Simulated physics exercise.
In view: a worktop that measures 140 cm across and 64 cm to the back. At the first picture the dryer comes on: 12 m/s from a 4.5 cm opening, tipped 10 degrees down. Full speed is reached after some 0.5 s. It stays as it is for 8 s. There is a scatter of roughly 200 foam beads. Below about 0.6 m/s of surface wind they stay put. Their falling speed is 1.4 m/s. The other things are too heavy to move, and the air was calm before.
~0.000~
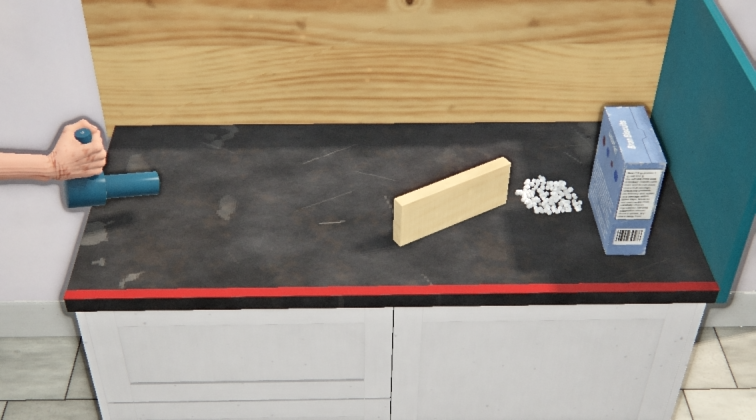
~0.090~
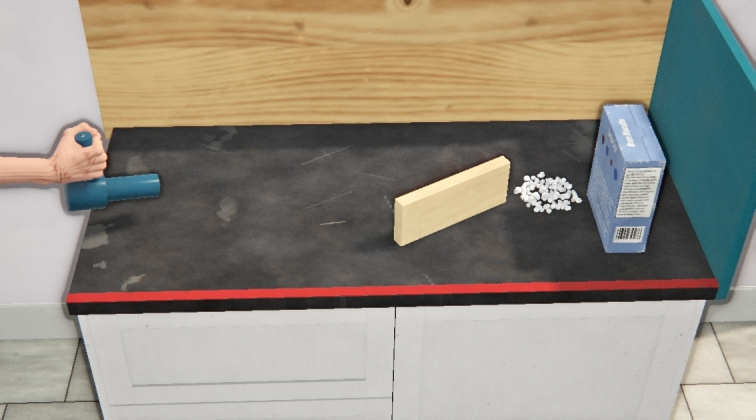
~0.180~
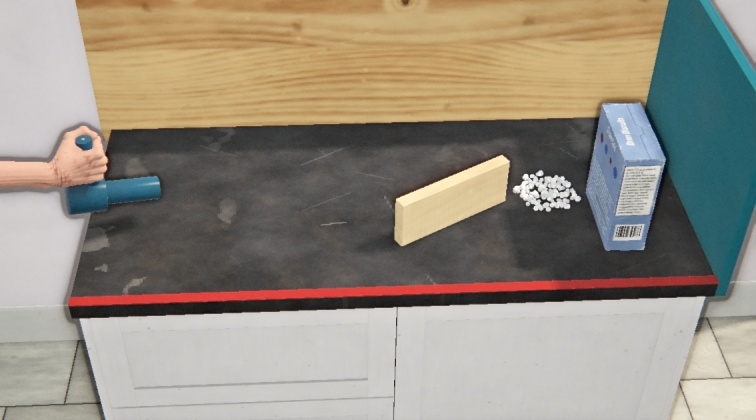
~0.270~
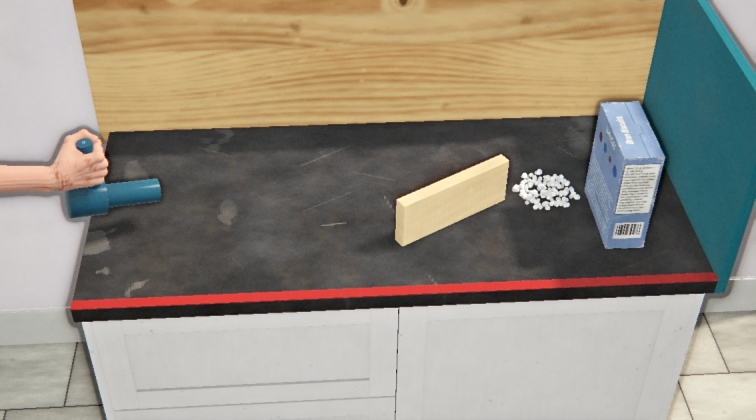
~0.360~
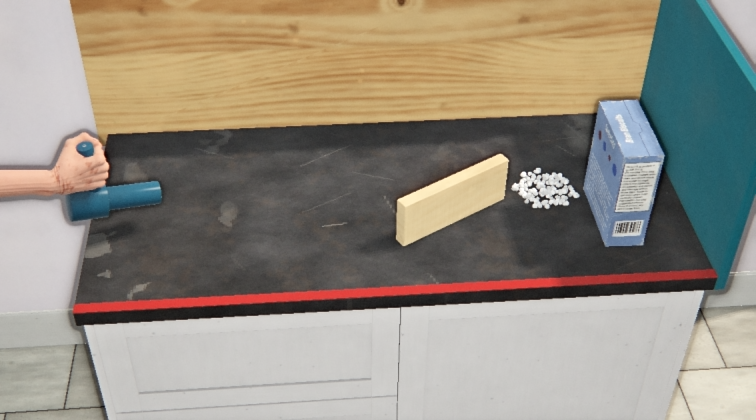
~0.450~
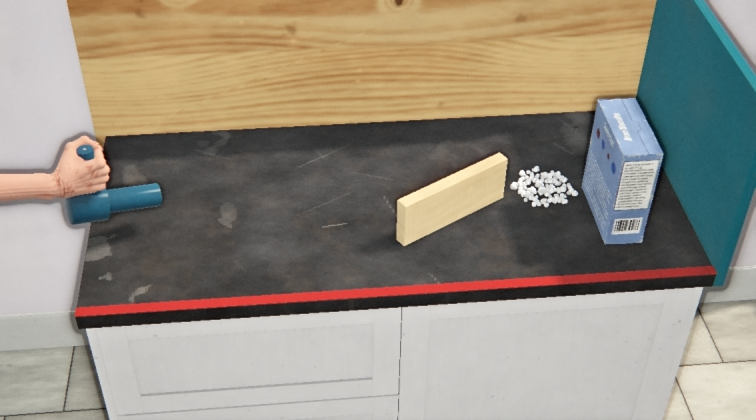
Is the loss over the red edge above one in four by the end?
More than a quarter over the red edge: Yes.
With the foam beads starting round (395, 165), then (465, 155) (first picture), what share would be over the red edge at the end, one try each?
In that order: 90 %, 90 %.
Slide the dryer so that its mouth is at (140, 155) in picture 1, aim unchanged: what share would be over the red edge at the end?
In that case some 40 per cent.
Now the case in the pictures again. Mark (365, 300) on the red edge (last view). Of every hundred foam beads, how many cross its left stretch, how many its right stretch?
About 0 % left and 70 % right.
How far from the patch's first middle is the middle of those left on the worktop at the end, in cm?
About 5 cm.
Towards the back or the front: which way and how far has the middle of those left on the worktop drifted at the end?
To the front, by about 5 cm.
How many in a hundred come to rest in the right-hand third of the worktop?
About 30 %.
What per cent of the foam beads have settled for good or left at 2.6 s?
Some 50 per cent.
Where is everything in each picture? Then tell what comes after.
In the first picture, the middle of the foam beads is near (544, 196), none has stirred yet and the mouth of the dryer is at (157, 183).
In the second picture, the middle of the foam beads is near (546, 191), none has stirred yet and the red edge is centred on (397, 295).
In the third picture, the middle of the foam beads is near (545, 190), none has stirred yet, the top of a carton is at (633, 130) and the top of a board is at (454, 180).
In the fourth picture, the middle of the foam beads is near (545, 189) and none has stirred yet.
In the fifth picture, the middle of the foam beads is near (544, 187) and none has stirred yet.
In the sixth picture, the middle of the foam beads is near (542, 186) and none has stirred yet.
After 1.6 s the count stands so, 20 % are over the red edge; the middle of those still in play is near (556, 195).
After 2.6 s the count stands so, 45 % are over the red edge; the middle of those still in play is near (557, 197).
After 4.4 s the count stands so, 56 % are over the red edge; the middle of those still in play is near (554, 198).
After 8.0 s, at the end, 66 % are over the red edge; the middle of those still in play is near (555, 195).
